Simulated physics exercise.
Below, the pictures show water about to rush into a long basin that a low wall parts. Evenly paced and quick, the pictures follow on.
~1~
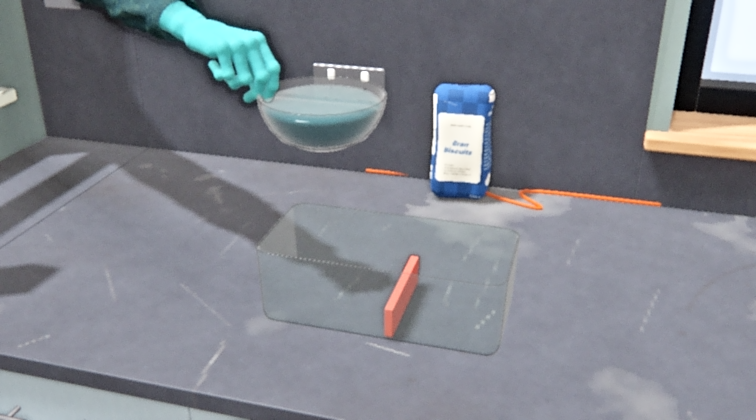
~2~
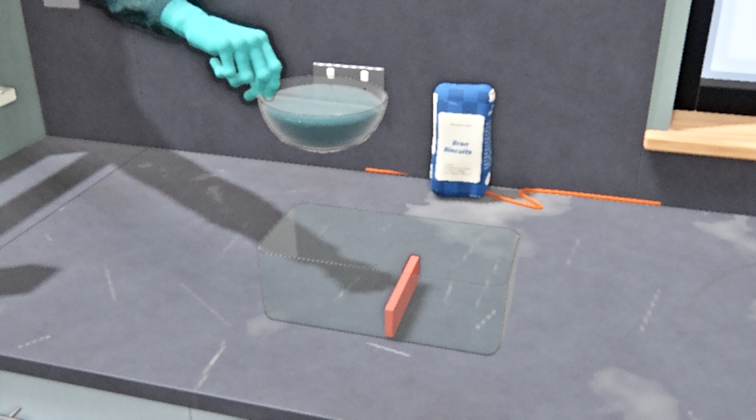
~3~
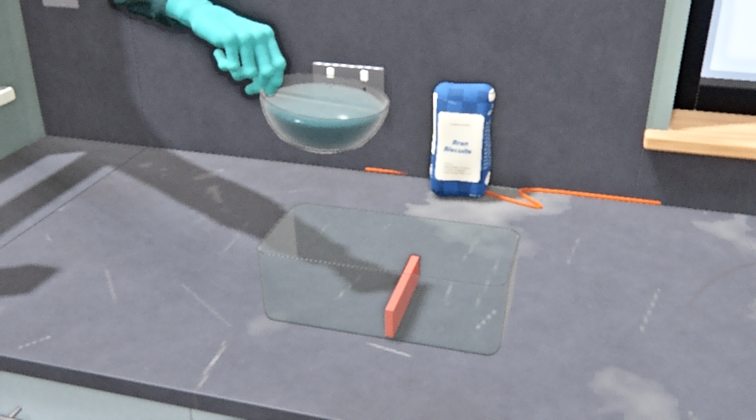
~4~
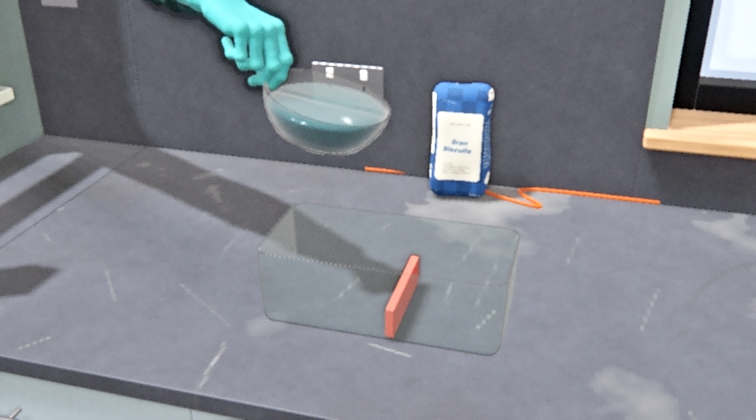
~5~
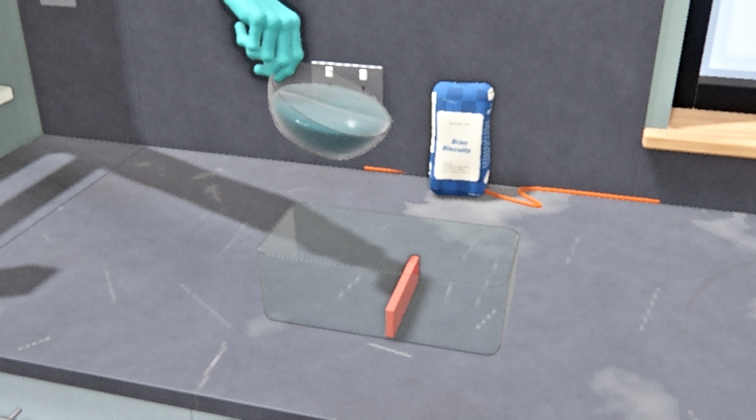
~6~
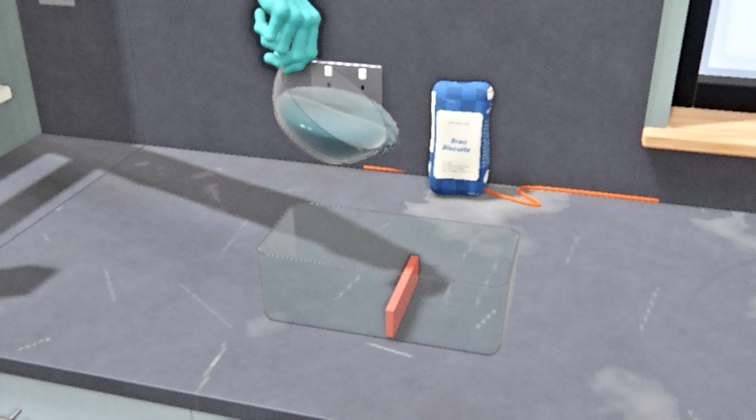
A teal-gloved hand tilting a clear glass bowl of bluish liquid rightward above a grey countertop, beside a blue biscuit packet.
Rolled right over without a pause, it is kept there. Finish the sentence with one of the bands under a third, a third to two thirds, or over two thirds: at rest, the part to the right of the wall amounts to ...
At rest, the part to the right of the wall amounts to a third to two thirds.
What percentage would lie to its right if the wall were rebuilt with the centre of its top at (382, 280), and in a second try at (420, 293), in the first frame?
Respectively 70 and 40 per cent, approximately.
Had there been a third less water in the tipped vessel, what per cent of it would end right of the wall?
55 per cent.
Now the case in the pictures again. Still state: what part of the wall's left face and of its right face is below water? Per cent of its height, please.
Left part: 20 per cent, right part: 50 per cent.
A moment on, the tilt is 108° and 1 per cent is still to pour, 5 is left of the wall and 57 right of it.
Next, the tilt is 115° and 0 per cent is still to pour, 29 is left of the wall and 51 right of it.
Then the tilt is 115° and 0 per cent is still to pour, 34 is left of the wall and 56 right of it.
Later the tilt is 115° and 0 per cent is still to pour, 39 is left of the wall and 57 right of it.
At rest 39 per cent lies left of the wall, 56 right of it and 5 outside.
